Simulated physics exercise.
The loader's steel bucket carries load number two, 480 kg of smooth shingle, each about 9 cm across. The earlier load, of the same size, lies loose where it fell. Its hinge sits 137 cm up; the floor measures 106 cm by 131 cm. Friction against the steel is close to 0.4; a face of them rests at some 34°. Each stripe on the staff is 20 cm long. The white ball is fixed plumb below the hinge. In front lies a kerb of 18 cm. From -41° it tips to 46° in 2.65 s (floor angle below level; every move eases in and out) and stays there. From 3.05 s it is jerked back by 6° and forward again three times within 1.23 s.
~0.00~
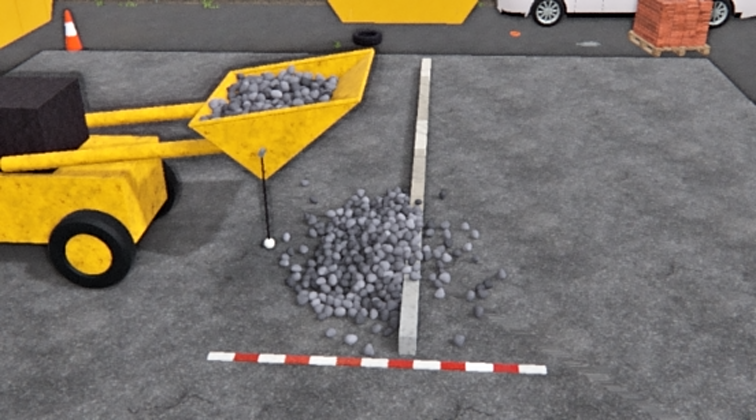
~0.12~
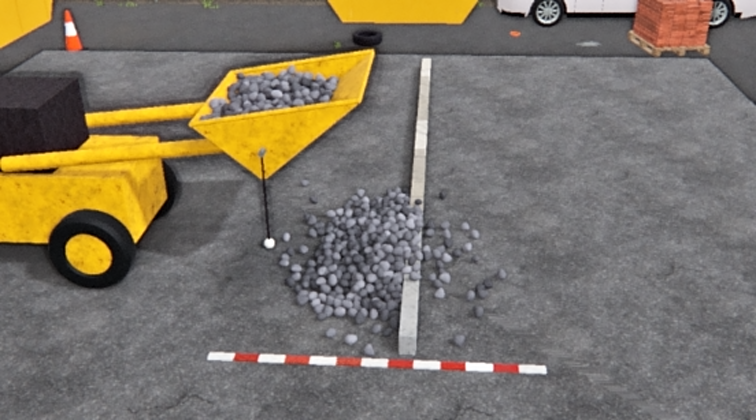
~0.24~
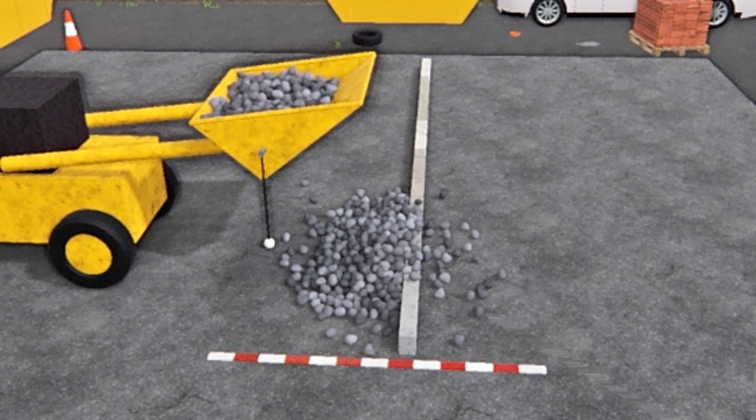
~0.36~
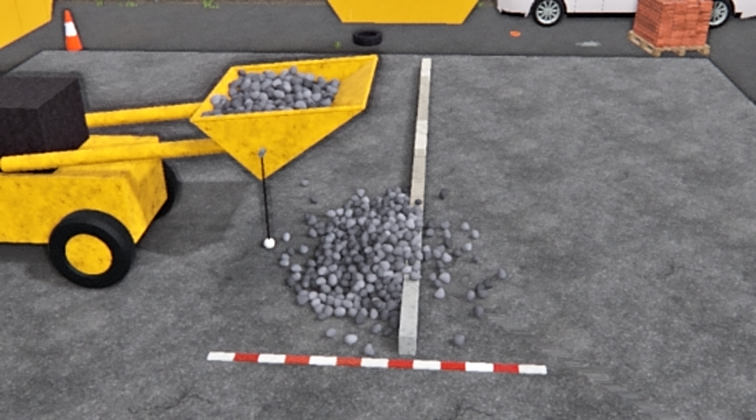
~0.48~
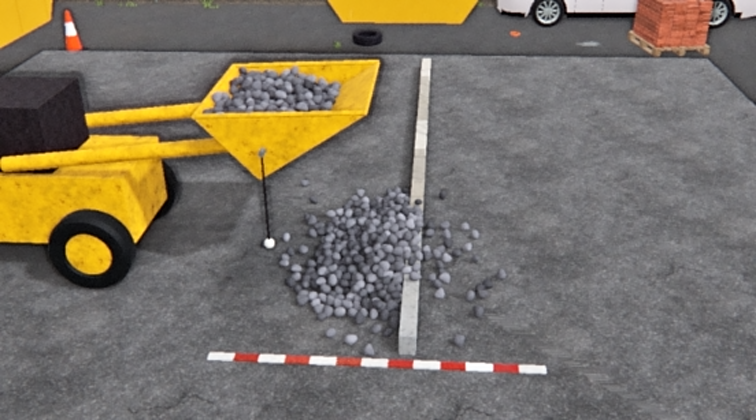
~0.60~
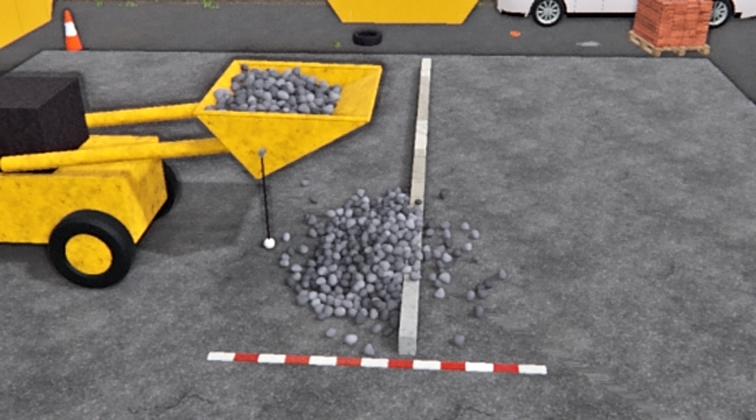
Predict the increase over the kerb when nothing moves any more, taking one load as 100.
Close to 27 parts in a hundred.
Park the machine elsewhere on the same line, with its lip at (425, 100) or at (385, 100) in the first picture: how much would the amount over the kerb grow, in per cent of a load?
Near 95 per cent from the first place, 55 from the second.
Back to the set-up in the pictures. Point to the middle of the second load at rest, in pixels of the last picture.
Near (380, 244).
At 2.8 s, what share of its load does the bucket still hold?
It holds some 0 per cent.
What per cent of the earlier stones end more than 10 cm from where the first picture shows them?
Roughly 15 per cent of them.
After 2.0 s the floor is at 33°; in per cent of one load, 85 in the bucket, 109 on this side of the kerb, 6 over the kerb; the foremost stones are at (481, 279).
After 2.8 s the floor is at 46°; in per cent of one load, 0 in the bucket, 173 on this side of the kerb, 27 over the kerb; the foremost stones are at (502, 260).
After 4.7 s the floor is at 46°; in per cent of one load, 0 in the bucket, 167 on this side of the kerb, 33 over the kerb; the foremost stones are at (541, 264).
After 7.5 s the floor is at 46°; in per cent of one load, 0 in the bucket, 167 on this side of the kerb, 33 over the kerb; the foremost stones are at (541, 264). Net gain over the kerb, 27.
